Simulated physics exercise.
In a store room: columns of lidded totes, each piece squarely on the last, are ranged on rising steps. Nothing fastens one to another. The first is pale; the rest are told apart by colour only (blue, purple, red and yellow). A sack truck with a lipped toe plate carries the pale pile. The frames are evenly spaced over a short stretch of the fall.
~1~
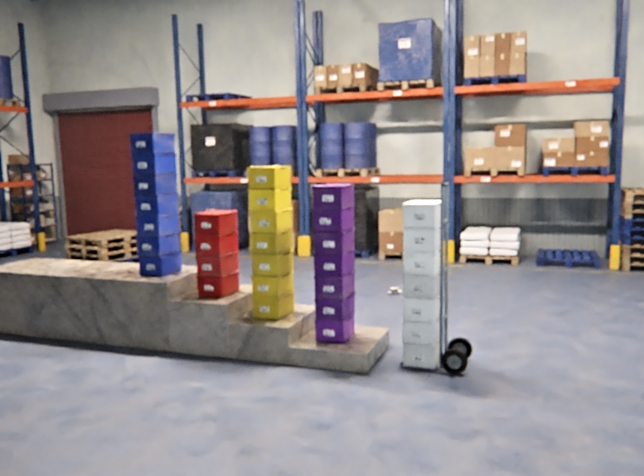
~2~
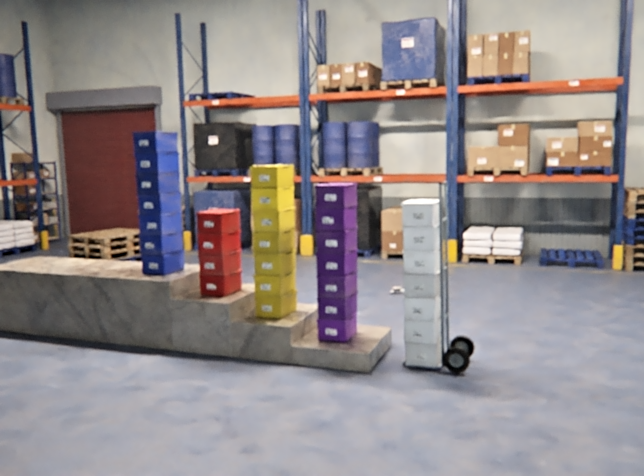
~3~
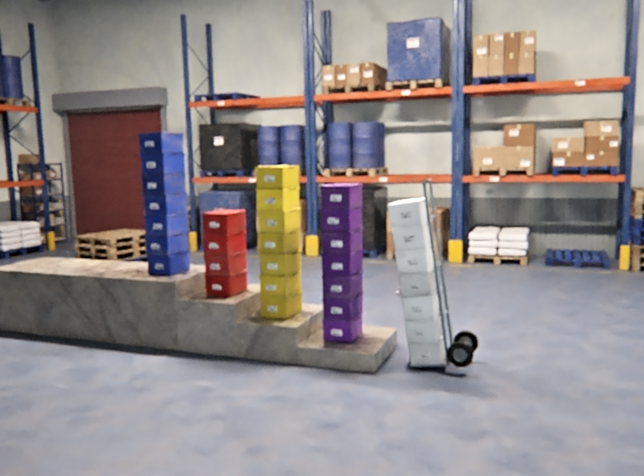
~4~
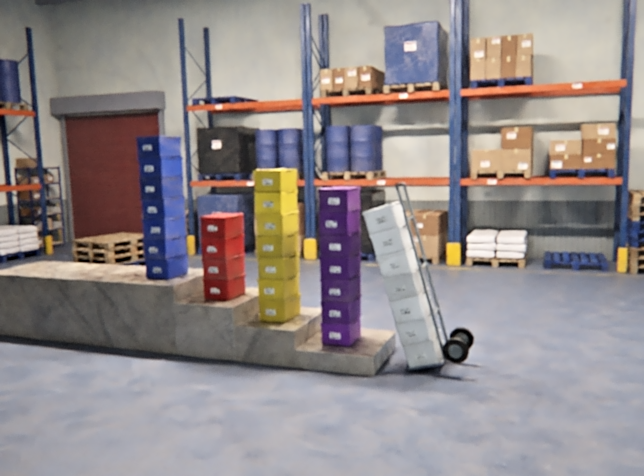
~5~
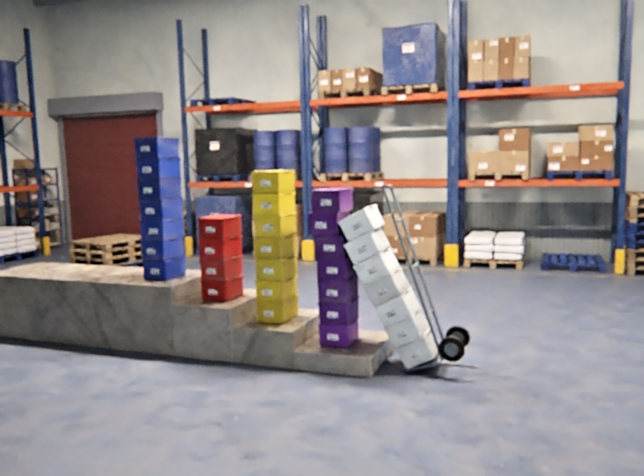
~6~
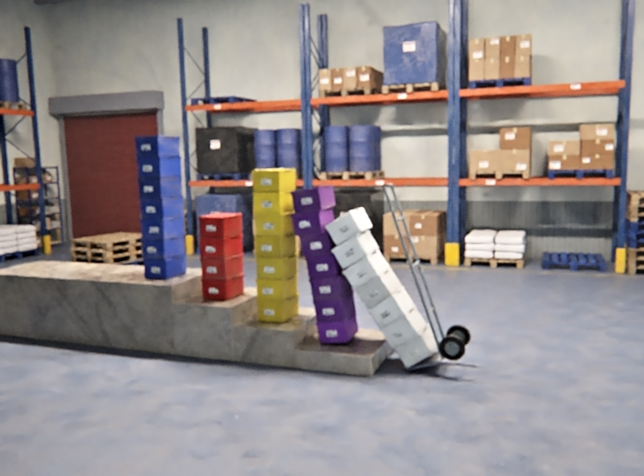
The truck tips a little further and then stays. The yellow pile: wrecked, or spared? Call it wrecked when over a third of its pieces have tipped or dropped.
In the end the yellow column gets wrecked.
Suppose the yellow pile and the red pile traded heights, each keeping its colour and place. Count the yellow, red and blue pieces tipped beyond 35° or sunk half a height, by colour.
Down at the end: Yellow 0, red 5, blue 6.
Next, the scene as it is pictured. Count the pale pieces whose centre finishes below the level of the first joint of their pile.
The count is 1.
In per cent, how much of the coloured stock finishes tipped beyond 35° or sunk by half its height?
About 90 per cent.
Just after the last frame, 7 of the pale pile down; none of the 7 yellow totes down (0 of 25 in all colours); top yellow tote moved a little; top purple tote tilted a little.
A moment on, 7 of the pale pile down; none of the 7 yellow totes down (2 of 25 in all colours); top yellow tote tilted clearly; top purple tote tilted clearly, half its height lower.
Further on, 7 of the pale pile down; 7 of the 7 yellow totes down (13 of 25 in all colours); top yellow tote tilted well over, about its own height lower; top purple tote tilted well over, about its own height lower.
Then, 7 of the pale pile down; 7 of the 7 yellow totes down (23 of 25 in all colours); top yellow tote tilted steeply, some three heights lower; top blue tote tilted steeply, some three heights lower.
When it is over, 7 of the pale pile down; 7 of the 7 yellow totes down (23 of 25 in all colours); top yellow tote tilted well over, some three heights lower; top blue tote on its side. In pixels of the last frame, middles, top yellow tote near (143, 243), top blue tote near (38, 256).
